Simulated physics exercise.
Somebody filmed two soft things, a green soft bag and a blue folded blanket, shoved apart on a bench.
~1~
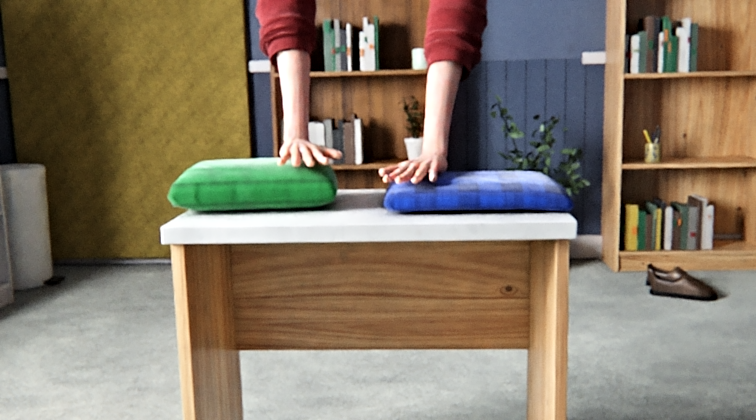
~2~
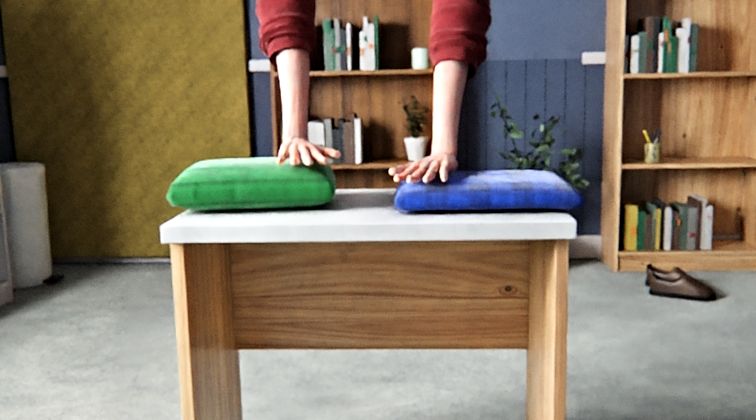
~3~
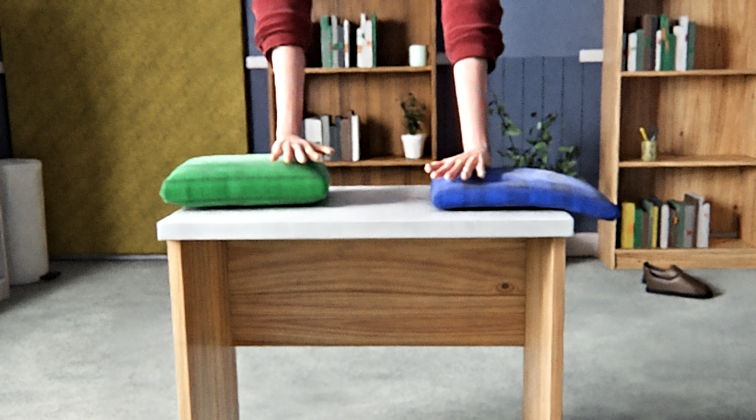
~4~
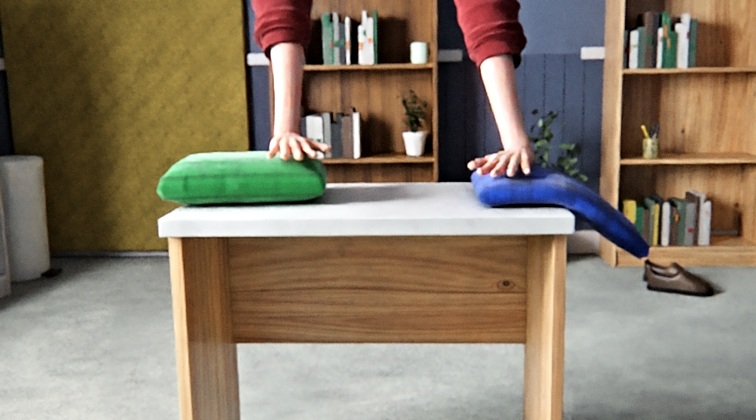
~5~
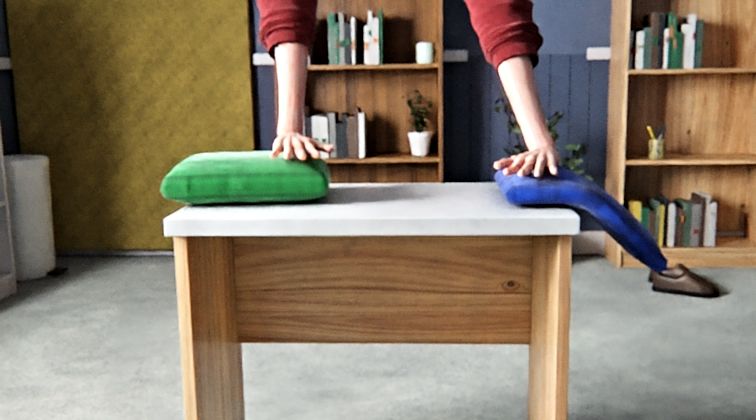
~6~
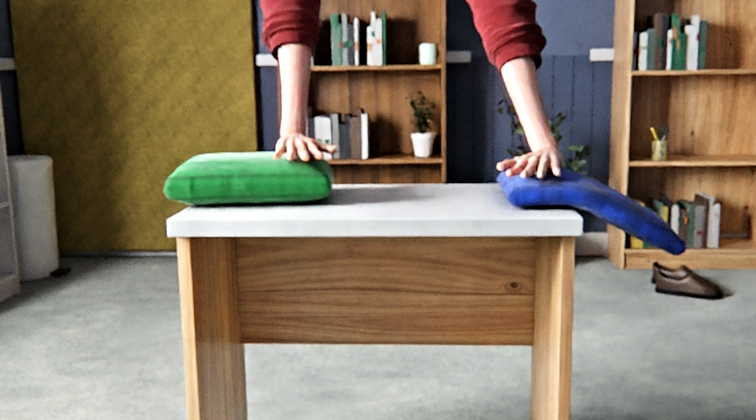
Someone in red sleeves pressed a hand on each of two soft things on a bench, sliding the blue one right while the green barely moved; the blue end drooped over the edge, then rose slightly.
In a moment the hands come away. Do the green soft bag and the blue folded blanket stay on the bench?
In the end the green soft bag remains on top; the blue folded blanket goes down.
Then, 0.24 s later than the last view, soft bag at rest; folded blanket tipping outwards near (580, 220).
Then, 0.46 s later than the last view, soft bag at rest; folded blanket falling near (577, 332).
Then, 0.70 s later than the last view, soft bag at rest; folded blanket on the floor.
Finally, soft bag at rest; folded blanket on the floor. The green soft bag holds its place and the blue folded blanket slumps off the end.
